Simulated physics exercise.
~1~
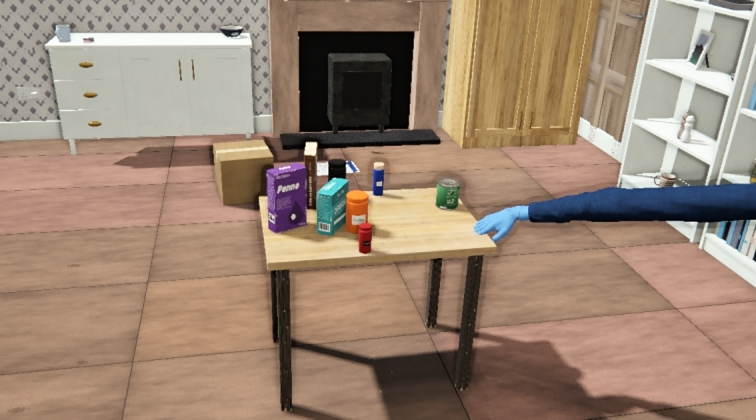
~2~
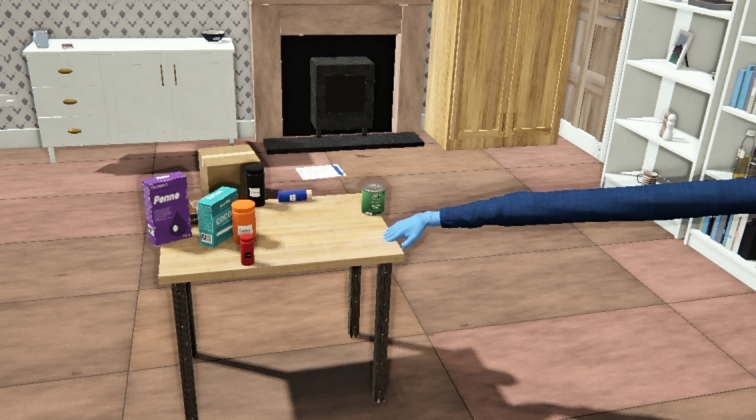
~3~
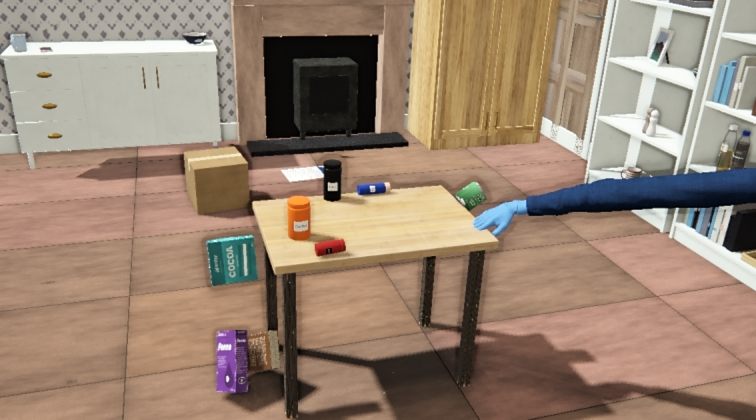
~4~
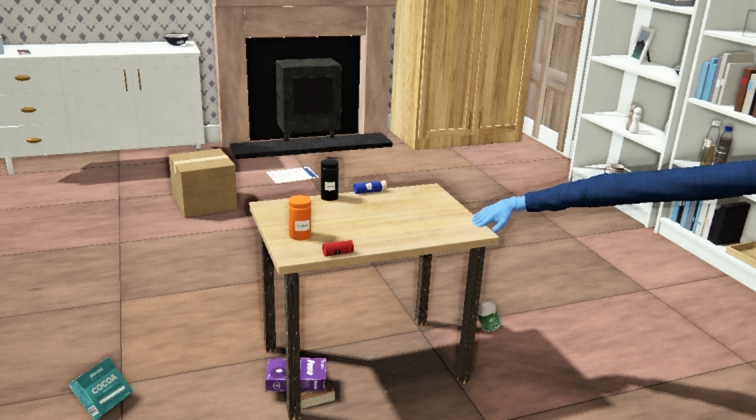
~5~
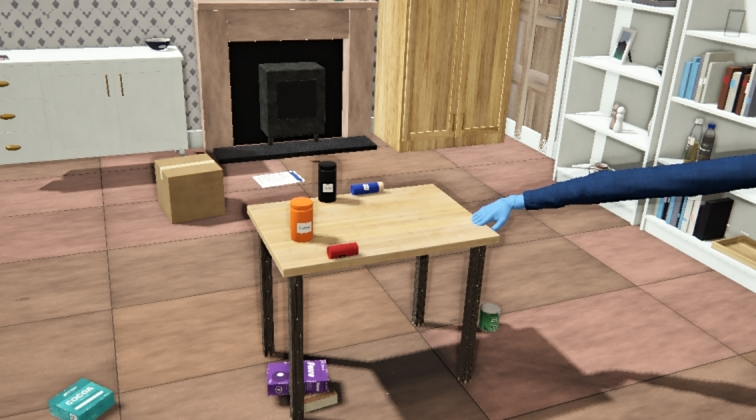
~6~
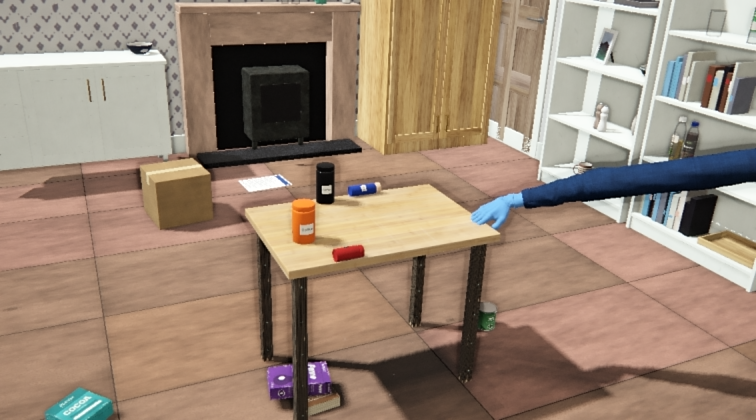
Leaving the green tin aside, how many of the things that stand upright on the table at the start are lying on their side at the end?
Five of them end up on their side. They are the blue shaker, the red shaker, the purple packet, the turquoise packet and the brown book.
